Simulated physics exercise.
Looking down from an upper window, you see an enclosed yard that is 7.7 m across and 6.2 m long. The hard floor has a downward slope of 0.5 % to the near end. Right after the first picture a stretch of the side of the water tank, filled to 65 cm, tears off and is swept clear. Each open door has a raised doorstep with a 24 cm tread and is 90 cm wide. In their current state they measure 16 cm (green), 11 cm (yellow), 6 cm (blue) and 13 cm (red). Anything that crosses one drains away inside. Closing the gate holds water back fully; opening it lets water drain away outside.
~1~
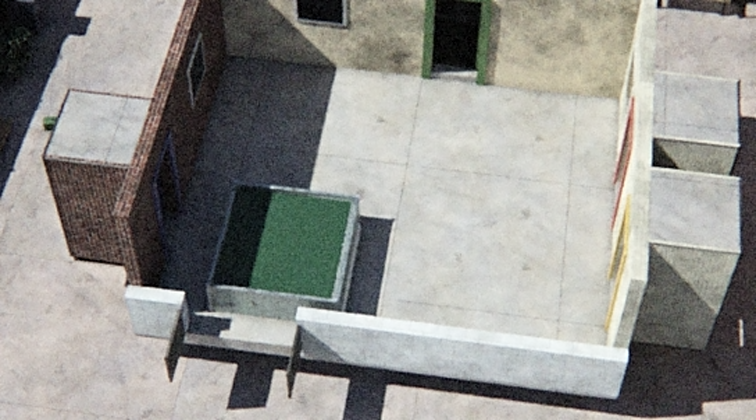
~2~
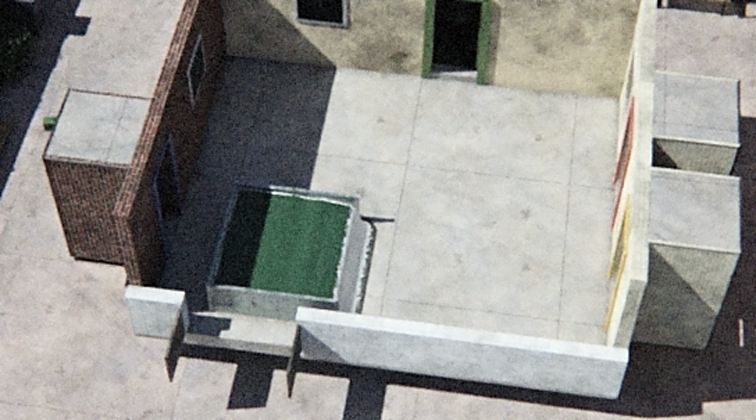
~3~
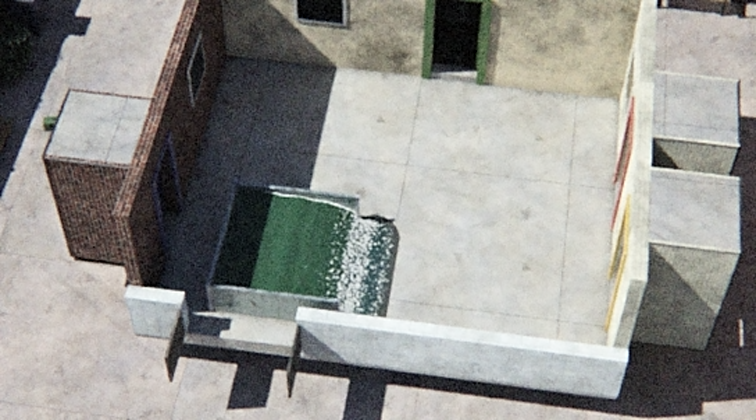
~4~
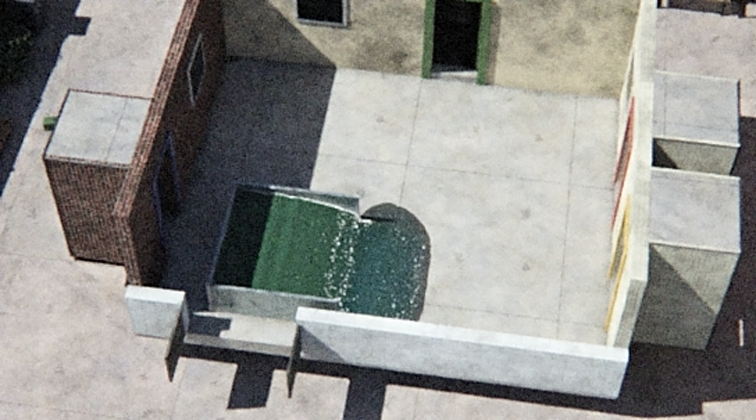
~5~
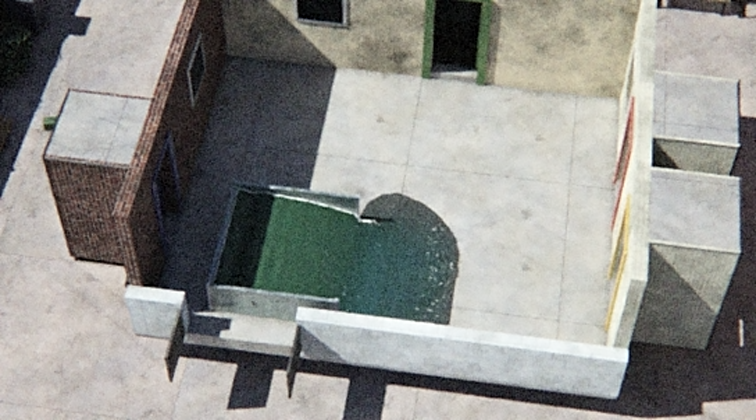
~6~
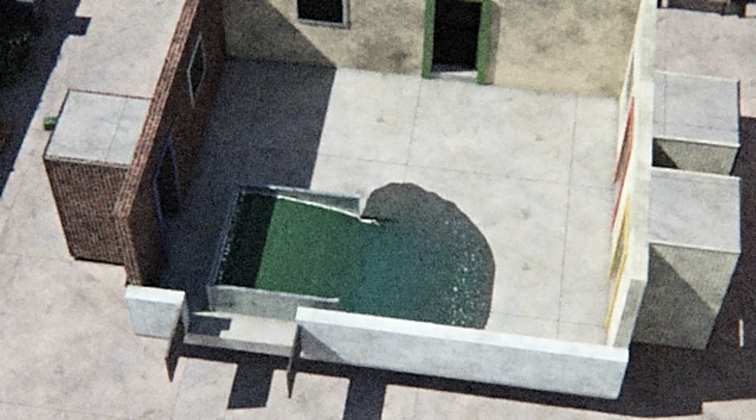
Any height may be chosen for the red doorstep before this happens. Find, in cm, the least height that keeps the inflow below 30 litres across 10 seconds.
The least height is about 12.5 cm.
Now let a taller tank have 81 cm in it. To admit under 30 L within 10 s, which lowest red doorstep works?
I'd say close to 16 cm.
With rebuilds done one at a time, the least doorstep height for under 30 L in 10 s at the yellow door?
Yellow door, minimum about 26 cm.
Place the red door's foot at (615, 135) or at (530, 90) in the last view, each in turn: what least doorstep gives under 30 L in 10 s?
First place around 11.0 cm, second around 10.5 cm.
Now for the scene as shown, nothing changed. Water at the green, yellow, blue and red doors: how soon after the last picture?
Arrival times - green: 4.5 s; yellow: 0.5 s; blue: 9.0 s; red: 1.3 s.
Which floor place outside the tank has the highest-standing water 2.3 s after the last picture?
Near (598, 364).
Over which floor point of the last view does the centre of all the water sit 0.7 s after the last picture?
My guess is close to (356, 275).
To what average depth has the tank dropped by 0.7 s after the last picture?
Roughly 34 cm.
Then, 0.7 s after the last picture water covers 35 % of the floor, deepest (28 cm) near (346, 305); it has not reached the red door.
Then, 2.3 s after the last picture water covers 50 % of the floor, deepest (36 cm) near (598, 364); 18 cm at the red door, 9 litres in over its 13 cm doorstep.
Then, 9.3 s after the last picture water covers 95 % of the floor, deepest (11 cm) near (213, 104); 8 cm at the red door, 26 litres in over its 13 cm doorstep.
At the red door as built, the water peaked near 19 cm, 1.9 s after the last picture.
With a doorstep of 10.5 cm, 47 litres would have come in within the 10 s; with 14.5 cm, 16 litres. So under 30 litres takes about 12.5 cm.
